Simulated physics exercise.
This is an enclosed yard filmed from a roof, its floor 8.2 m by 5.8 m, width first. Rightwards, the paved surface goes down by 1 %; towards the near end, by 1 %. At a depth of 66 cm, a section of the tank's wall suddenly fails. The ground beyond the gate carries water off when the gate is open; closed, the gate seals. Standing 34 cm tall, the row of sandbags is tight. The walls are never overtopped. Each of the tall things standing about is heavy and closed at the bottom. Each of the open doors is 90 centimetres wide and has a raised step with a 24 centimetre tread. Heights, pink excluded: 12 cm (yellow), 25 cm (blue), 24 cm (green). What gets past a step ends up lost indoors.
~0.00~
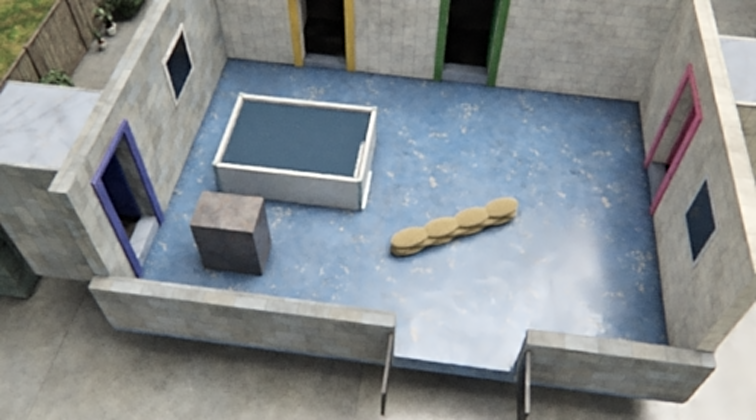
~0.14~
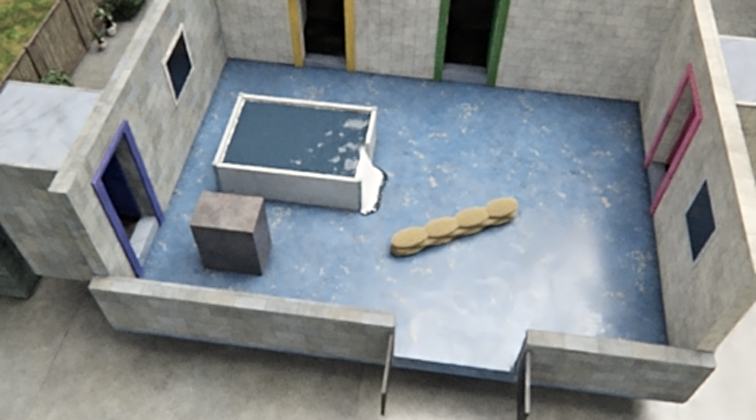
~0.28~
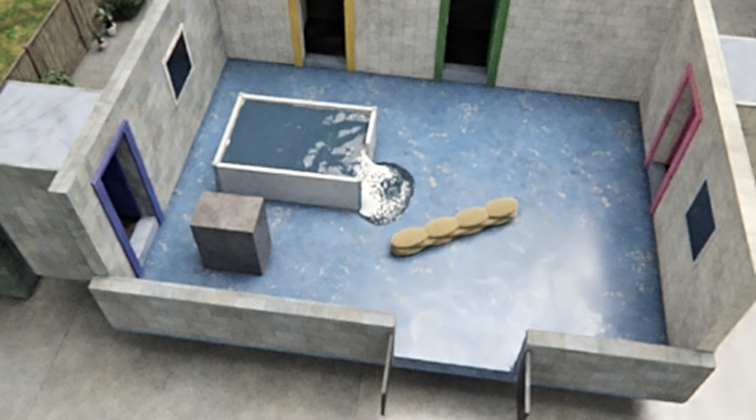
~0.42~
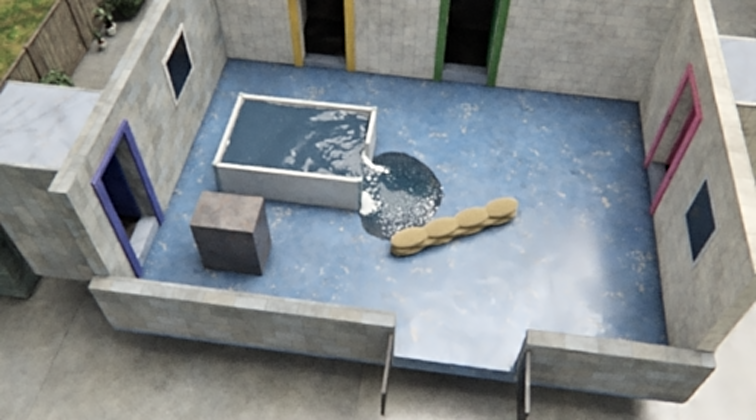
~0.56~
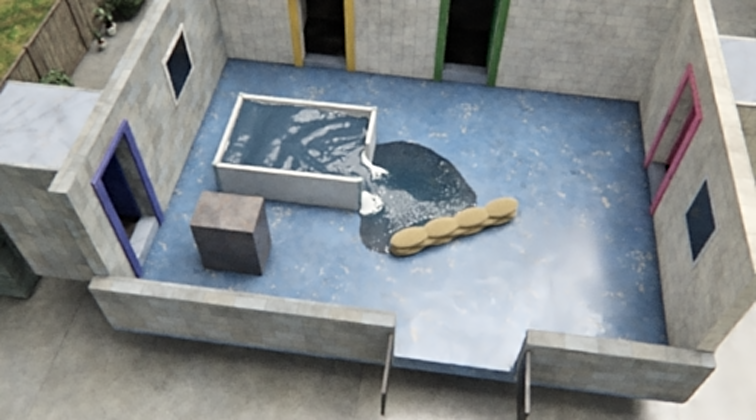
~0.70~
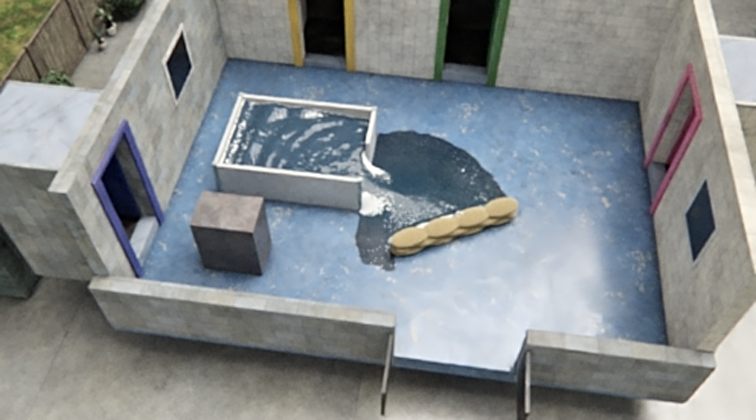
Water pours from a gap in the tank and spreads across the blue floor around sandbags.
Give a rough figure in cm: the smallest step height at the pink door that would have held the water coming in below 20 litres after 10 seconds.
14 cm.
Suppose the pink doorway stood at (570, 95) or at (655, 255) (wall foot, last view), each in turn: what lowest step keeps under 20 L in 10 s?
Roughly 17 and 5.5 cm.
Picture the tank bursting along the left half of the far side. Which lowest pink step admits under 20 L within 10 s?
If so: Around 7.0 cm.
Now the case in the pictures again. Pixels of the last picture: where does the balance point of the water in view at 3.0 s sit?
It lies near (409, 167) in the last picture.
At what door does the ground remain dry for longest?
Last in order comes the yellow door.
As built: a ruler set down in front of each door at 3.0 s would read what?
Door by door, in centimetres - yellow 0, blue 0, green 0, pink 16.
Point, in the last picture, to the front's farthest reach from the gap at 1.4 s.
Lab note: Front tip approx. (615, 199).
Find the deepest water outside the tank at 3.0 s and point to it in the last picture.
Around (637, 115).
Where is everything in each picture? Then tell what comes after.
In the first picture, still water, 66 cm deep, in the tank at (298, 139); the pink door at (669, 149) is dry.
In the second picture, the gap is at (363, 179), the front 0.3 m out at (376, 206); the back of the tank holds 66 cm.
In the third picture, the gap is at (363, 181), the front 0.8 m out at (409, 193); the back of the tank holds 66 cm.
In the fourth picture, water pours out at (363, 182) and has run 1.3 m, to (436, 202); about 7 cm deep outside, 66 cm at the back.
In the fifth picture, the front is at (471, 206), 1.9 m from the gap at (363, 181); 2.9 m2 of floor is wet, 65 cm left at the back.
In the sixth picture, water pours out at (363, 181) and has run 2.5 m, to (507, 205); about 5 cm deep outside, 58 cm at the back; the pink door at (669, 149), 5.0 m from the gap, is still 2.6 m from the nearest water.
After 1.4 s water covers 15 % of the floor, deepest (40 cm) near (422, 235); it has not reached the pink door.
After 3.0 s water covers 35 % of the floor, deepest (39 cm) near (637, 115); 16 cm at the pink door, 0 litres in over its 21 cm step.
After 10.0 s water covers 90 % of the floor, deepest (16 cm) near (667, 377); 11 cm at the pink door, 0 litres in over its 21 cm step.
At the pink door as built, the water arrived by 1.7 s and peaked near 18 cm at 2.4 s.
With a step of 12.5 cm, 38 litres would have come in within the 10 s; with 17 cm, 5 litres. So under 20 litres takes about 14 cm.
